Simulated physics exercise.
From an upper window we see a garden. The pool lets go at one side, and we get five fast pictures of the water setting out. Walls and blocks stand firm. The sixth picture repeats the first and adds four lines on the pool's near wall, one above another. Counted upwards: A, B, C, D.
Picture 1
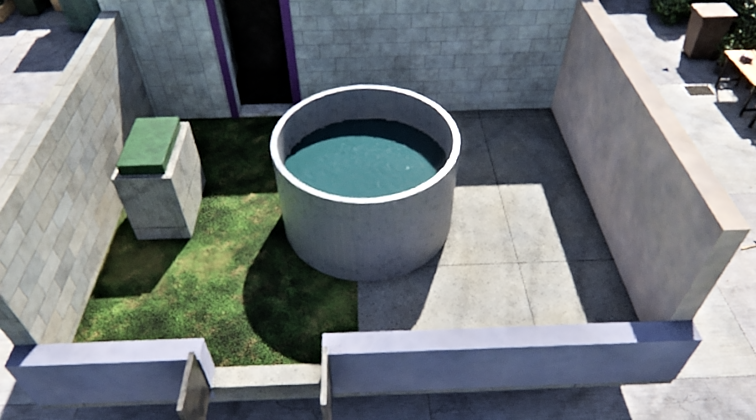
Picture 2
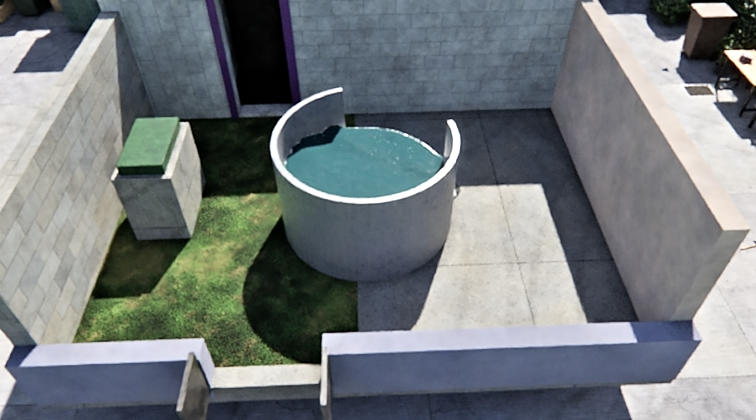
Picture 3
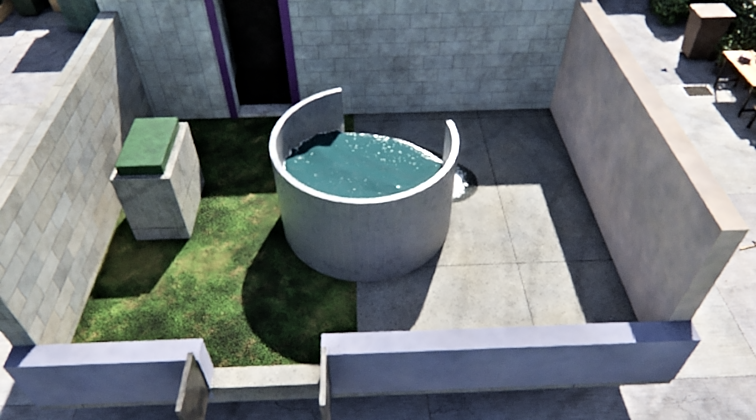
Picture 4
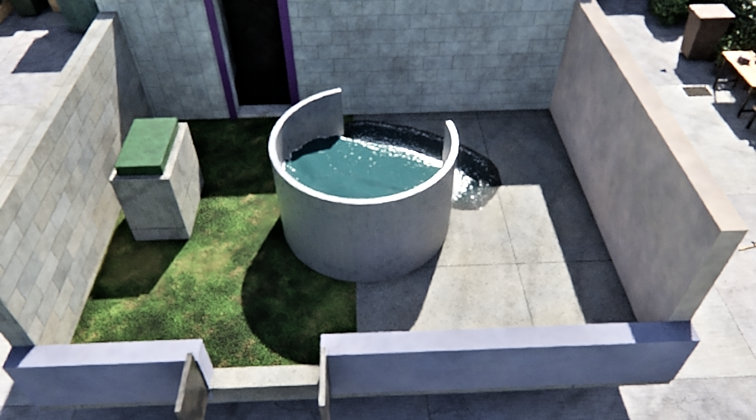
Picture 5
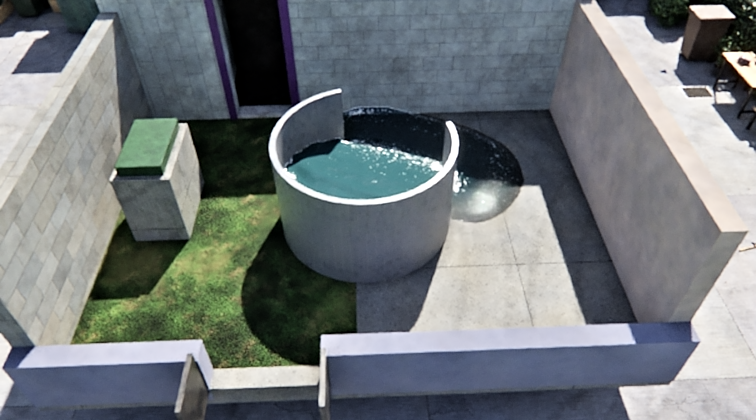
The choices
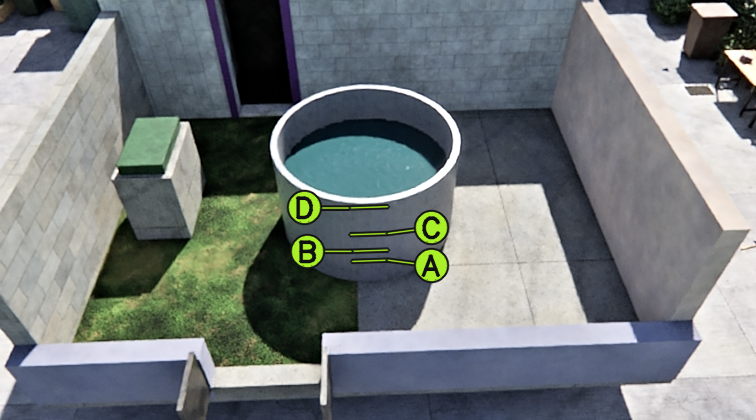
A walled garden, half grass and half pale paving, is seen from an upper window. A round grey pool of blue-green water stands in the middle, with a green-topped block to its left, a purple-edged doorway behind and a gap in the low front wall. The back section of the pool's rim disappears, and water pours out behind it, spreading dark and glinting rightward across the paving, while the view stays still.
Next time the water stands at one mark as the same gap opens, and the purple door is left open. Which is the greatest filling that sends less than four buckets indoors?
C will do.
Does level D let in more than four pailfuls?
Yes, it does.
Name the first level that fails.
Here it is level D.
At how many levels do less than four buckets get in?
Three.
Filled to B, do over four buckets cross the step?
No.
On the marked copy, A at (369, 260); B at (369, 250); C at (369, 234); D at (368, 207); from the bottom up A, B, C, D.
For level A, nothing gets over.
For level B, nothing gets over.
For level C, a splash gets over, under a bucket.
For level D, about 11 bucketfuls get in.
